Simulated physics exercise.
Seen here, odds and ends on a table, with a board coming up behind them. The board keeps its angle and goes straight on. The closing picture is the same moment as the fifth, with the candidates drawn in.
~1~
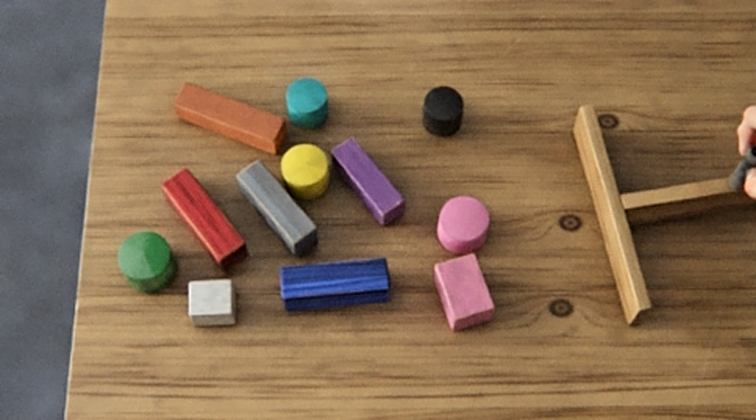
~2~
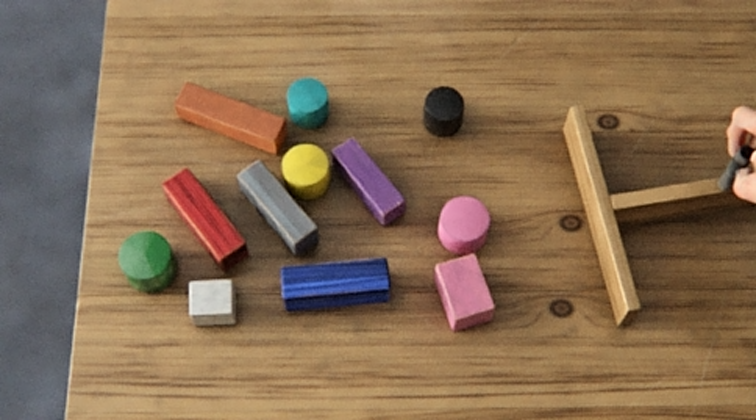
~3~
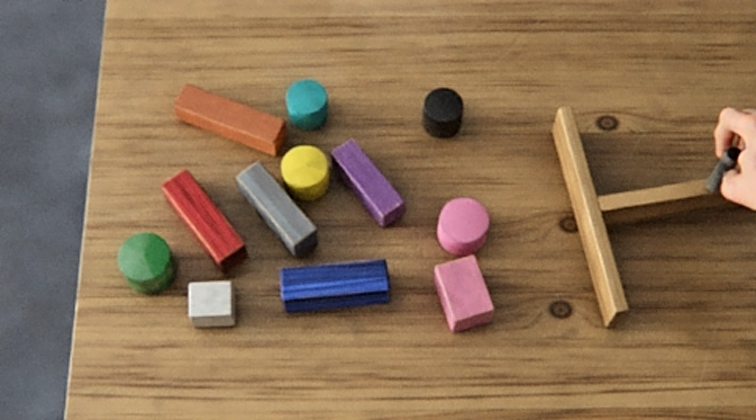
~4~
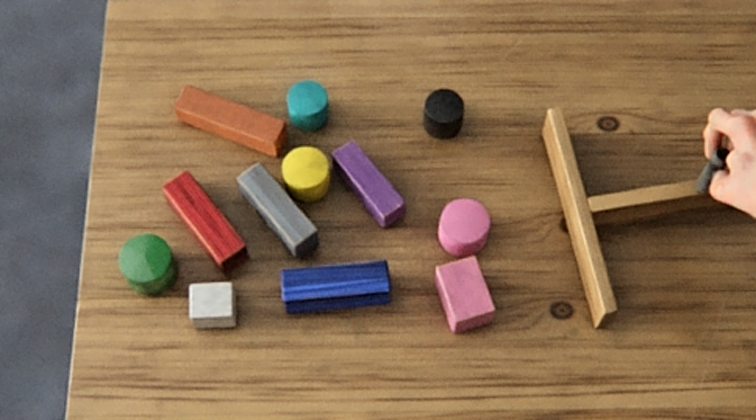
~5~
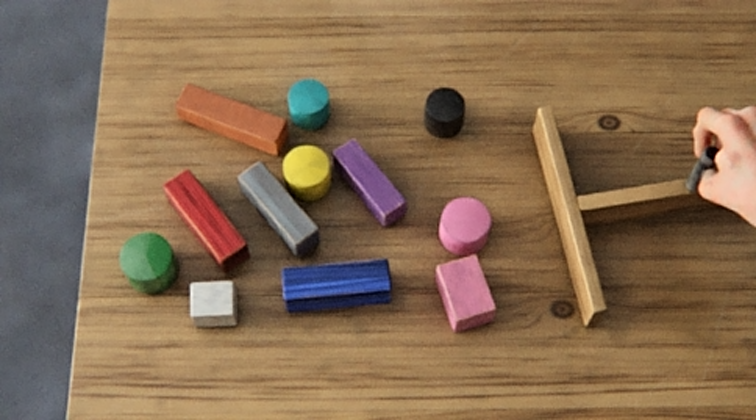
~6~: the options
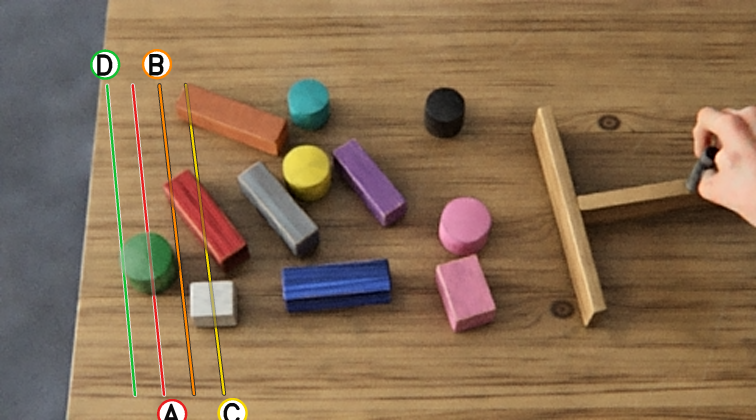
A hand slides a wooden T-shaped board left across a table toward scattered coloured blocks.
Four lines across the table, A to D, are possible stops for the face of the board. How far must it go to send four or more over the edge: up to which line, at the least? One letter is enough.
Up to line A.
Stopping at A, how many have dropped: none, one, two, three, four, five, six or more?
By then, six or more.
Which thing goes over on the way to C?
It is the white block.
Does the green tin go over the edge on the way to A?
Yes.
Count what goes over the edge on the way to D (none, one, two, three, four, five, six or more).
In all, six or more.
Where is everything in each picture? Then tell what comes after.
Purple bar (367, 182); green tin (148, 262); white block (213, 303), in the first picture.
Board (605, 203); yellow tin (306, 172), in the second picture.
Board (593, 205); red stick (205, 221), in the third picture.
Board (582, 206); orange bar (231, 121), in the fourth picture.
Board (572, 205); blue stick (337, 286); pink tin (465, 227); pink block (465, 294), in the fifth picture.
On the copy, A at (147, 230); B at (176, 230); C at (204, 230); D at (120, 231).
On A. First, board (418, 206); black tin (430, 104); pink block (404, 295).
Then, board (265, 208); white block (102, 316); green tin (141, 266).
Finally, board (145, 209); green tin over the edge; white block over the edge; six fallen.
By contrast, B drops only two; C drops only one; D drops six, but is farther than needed.
